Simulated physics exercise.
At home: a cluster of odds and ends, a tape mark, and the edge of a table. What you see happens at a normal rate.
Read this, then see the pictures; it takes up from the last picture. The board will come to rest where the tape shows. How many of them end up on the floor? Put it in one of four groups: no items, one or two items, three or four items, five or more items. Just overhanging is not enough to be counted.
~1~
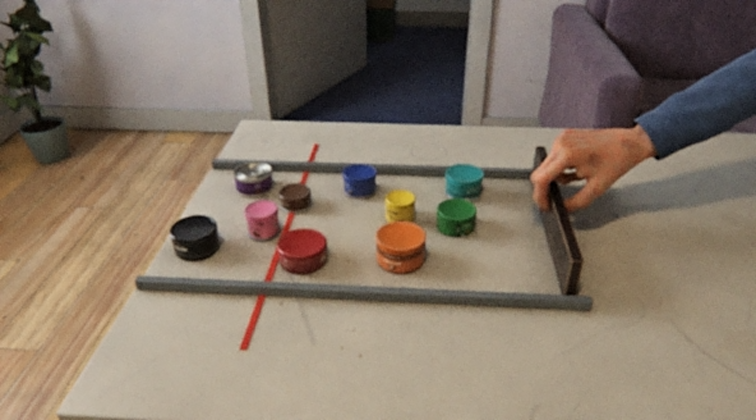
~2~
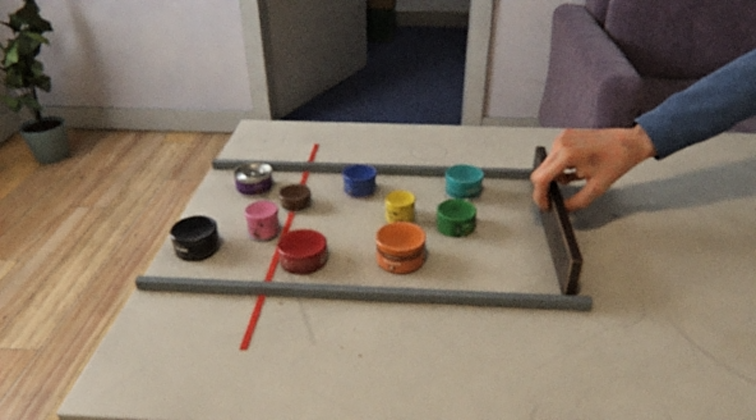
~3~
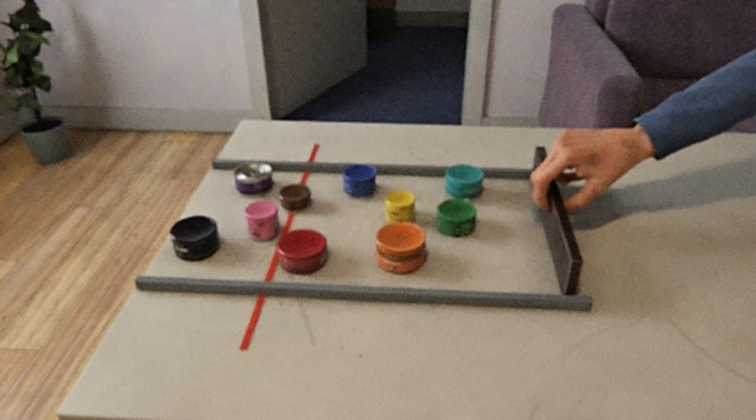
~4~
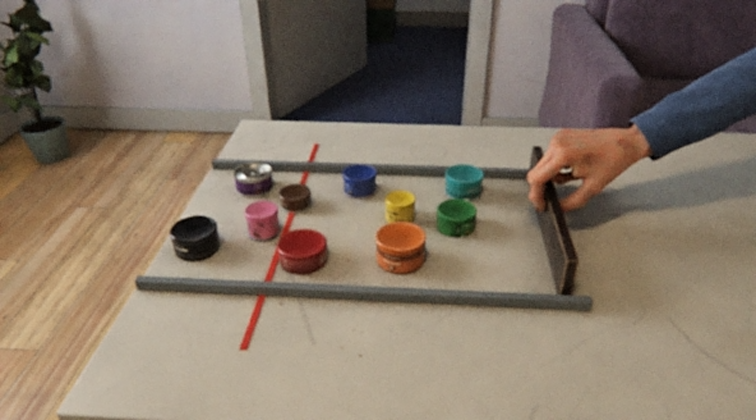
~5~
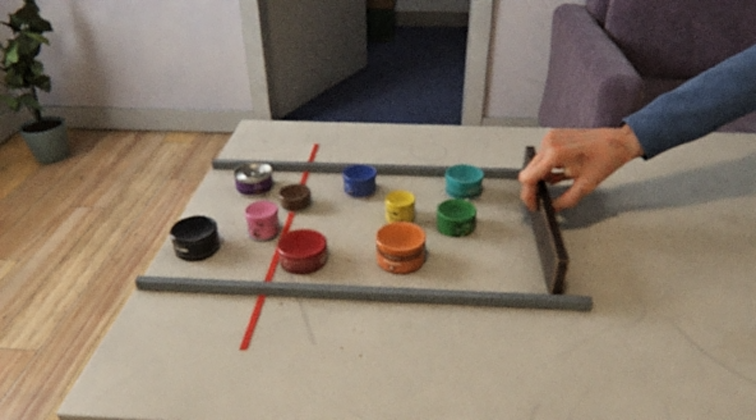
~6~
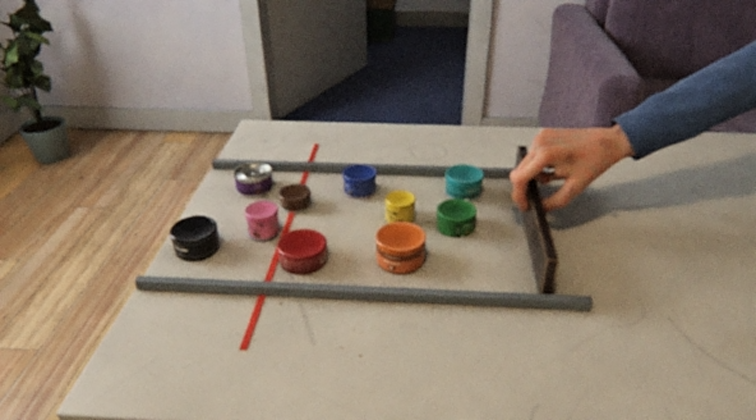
Group: No items.
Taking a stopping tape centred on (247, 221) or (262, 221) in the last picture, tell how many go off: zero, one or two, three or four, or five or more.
At each place: One to two and one or two.
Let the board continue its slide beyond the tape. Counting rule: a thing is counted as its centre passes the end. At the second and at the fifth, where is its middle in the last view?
For the first, roughly (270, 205); for the next, roughly (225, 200).
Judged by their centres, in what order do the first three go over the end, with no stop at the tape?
Purple tin, black tub, red tub.
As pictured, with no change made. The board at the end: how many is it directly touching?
4 of them.
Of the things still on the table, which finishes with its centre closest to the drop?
That one is the black tub.
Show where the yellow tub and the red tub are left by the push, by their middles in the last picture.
The yellow tub stops around (282, 193); the red tub around (203, 255).
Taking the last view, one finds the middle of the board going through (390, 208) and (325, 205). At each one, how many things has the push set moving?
By then 5, and later 8.
Early on, none off yet; black tub at rest near (195, 238); purple tin at rest near (254, 180); pink tin at rest near (263, 221).
Finally, the number that fall off is zero.
